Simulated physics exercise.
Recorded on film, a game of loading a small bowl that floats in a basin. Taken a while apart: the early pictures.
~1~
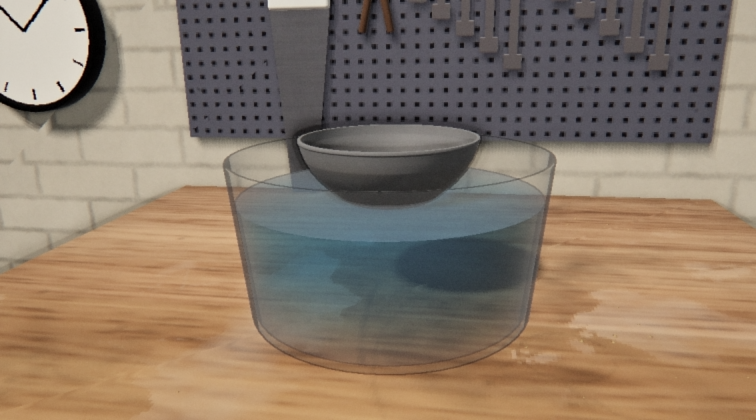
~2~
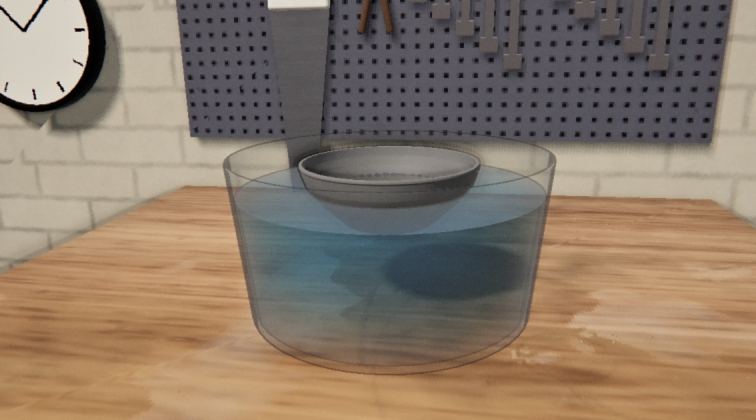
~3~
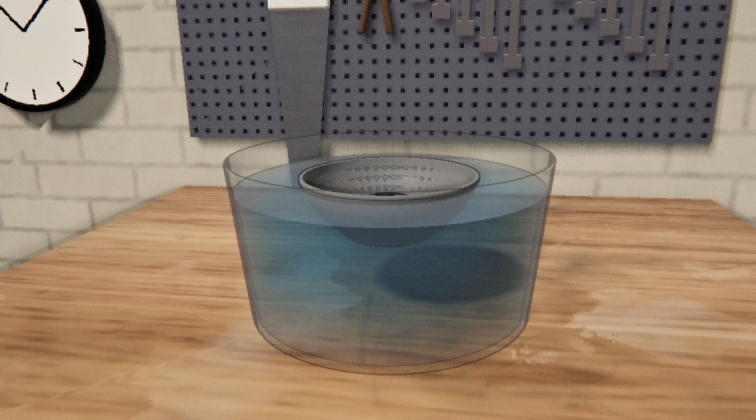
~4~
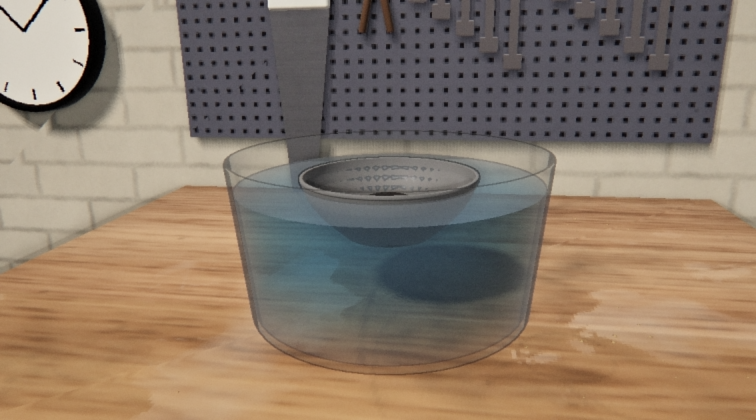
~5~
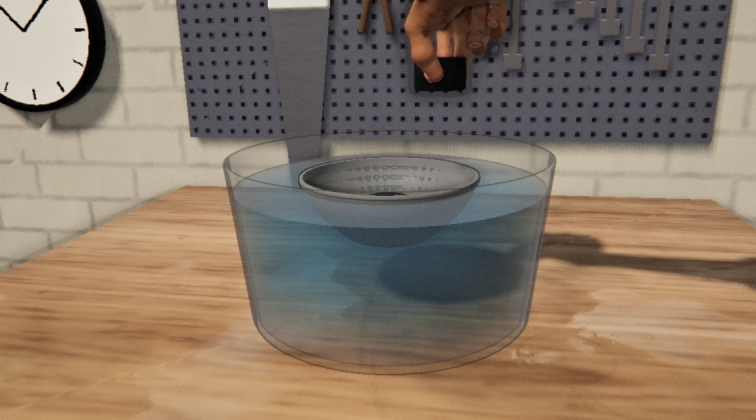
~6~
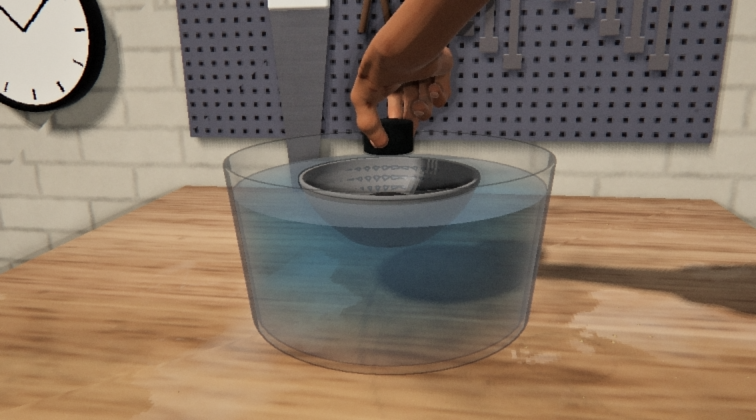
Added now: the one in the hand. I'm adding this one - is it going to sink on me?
Yes, it goes to the bottom.
Next, the iron weight is in and the small bowl dips.
After that, water pours in over its edge.
Finally, the small bowl lies on the bottom with its load.
